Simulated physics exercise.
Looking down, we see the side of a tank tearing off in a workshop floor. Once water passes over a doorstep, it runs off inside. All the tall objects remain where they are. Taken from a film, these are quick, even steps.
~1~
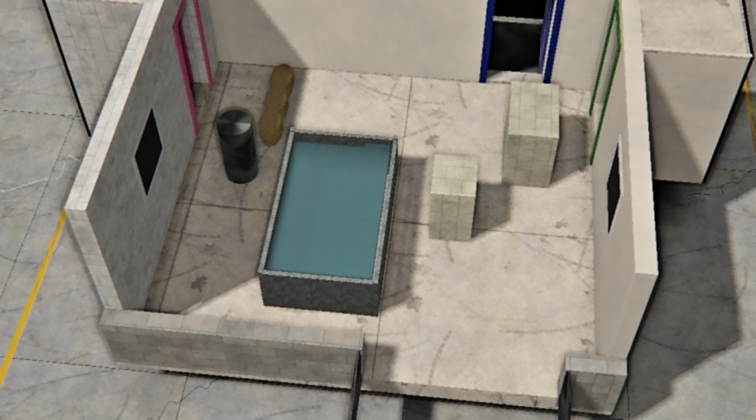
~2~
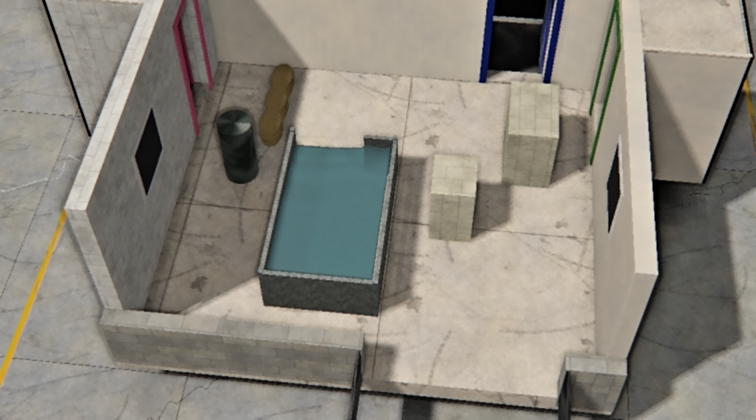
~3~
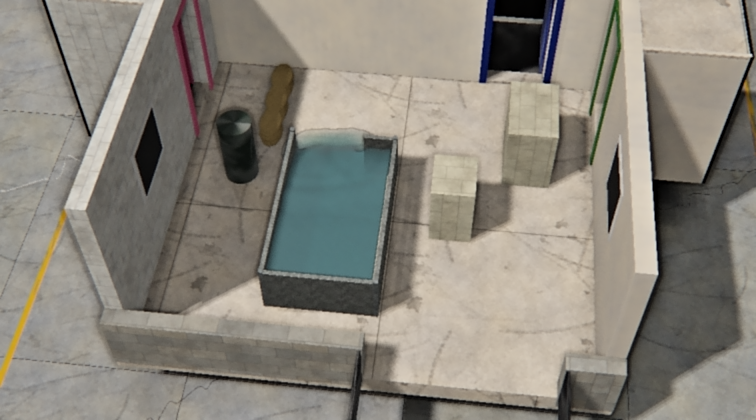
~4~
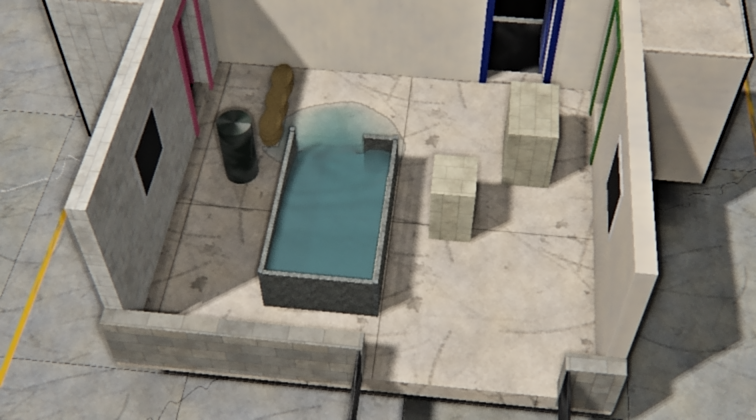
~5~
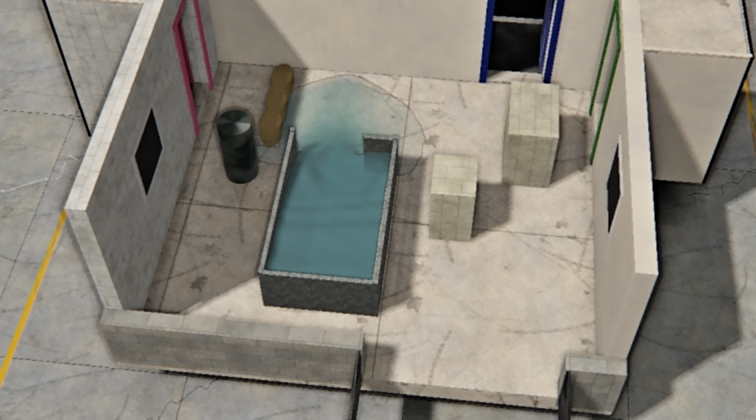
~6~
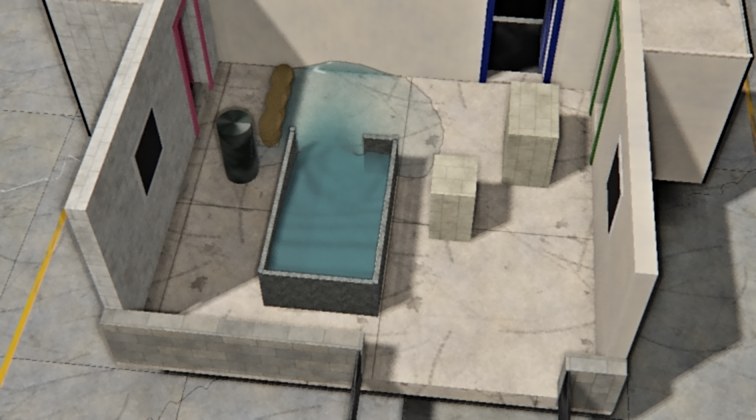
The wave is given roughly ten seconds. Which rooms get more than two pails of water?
My prediction: Blue door: Overshoots; green door: Does not overshoot; pink door: Does not overshoot.
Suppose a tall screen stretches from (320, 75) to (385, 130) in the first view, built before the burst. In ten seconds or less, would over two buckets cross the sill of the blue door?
As for the blue door, it gives way.
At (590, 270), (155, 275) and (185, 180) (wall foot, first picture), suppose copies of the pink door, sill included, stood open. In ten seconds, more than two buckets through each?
Below; below; below.
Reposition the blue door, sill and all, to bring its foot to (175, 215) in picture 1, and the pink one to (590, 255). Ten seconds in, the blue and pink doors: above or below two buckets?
Well, blue door never reaches it while pink door never reaches it.
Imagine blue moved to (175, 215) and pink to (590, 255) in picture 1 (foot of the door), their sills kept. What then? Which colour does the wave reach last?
I reckon it's the pink-painted one.
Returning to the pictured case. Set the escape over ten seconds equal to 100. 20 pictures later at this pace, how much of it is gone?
Roughly 0 %.
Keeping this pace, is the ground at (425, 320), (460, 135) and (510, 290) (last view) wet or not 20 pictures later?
In turn: Clear, flooded, not flooded.
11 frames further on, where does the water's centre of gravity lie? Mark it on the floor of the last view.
The balance point is around (345, 165).
A moment on, water covers 20 % of the floor; the blue door not reached, the green door not reached, the pink door not reached.
Next, water covers 30 % of the floor; the blue door wet at the sill, nothing in, the green door not reached, the pink door wet at the sill, nothing in.
Then, water covers 55 % of the floor; the blue door under two buckets in, the green door wet at the sill, nothing in, the pink door wet at the sill, nothing in.
Later, water covers 90 % of the floor; the blue door over two buckets in, the green door under two buckets in, the pink door wet at the sill, nothing in.
In the end, water covers 95 % of the floor; the blue door far over two buckets in, the green door under two buckets in, the pink door wet at the sill, nothing in.
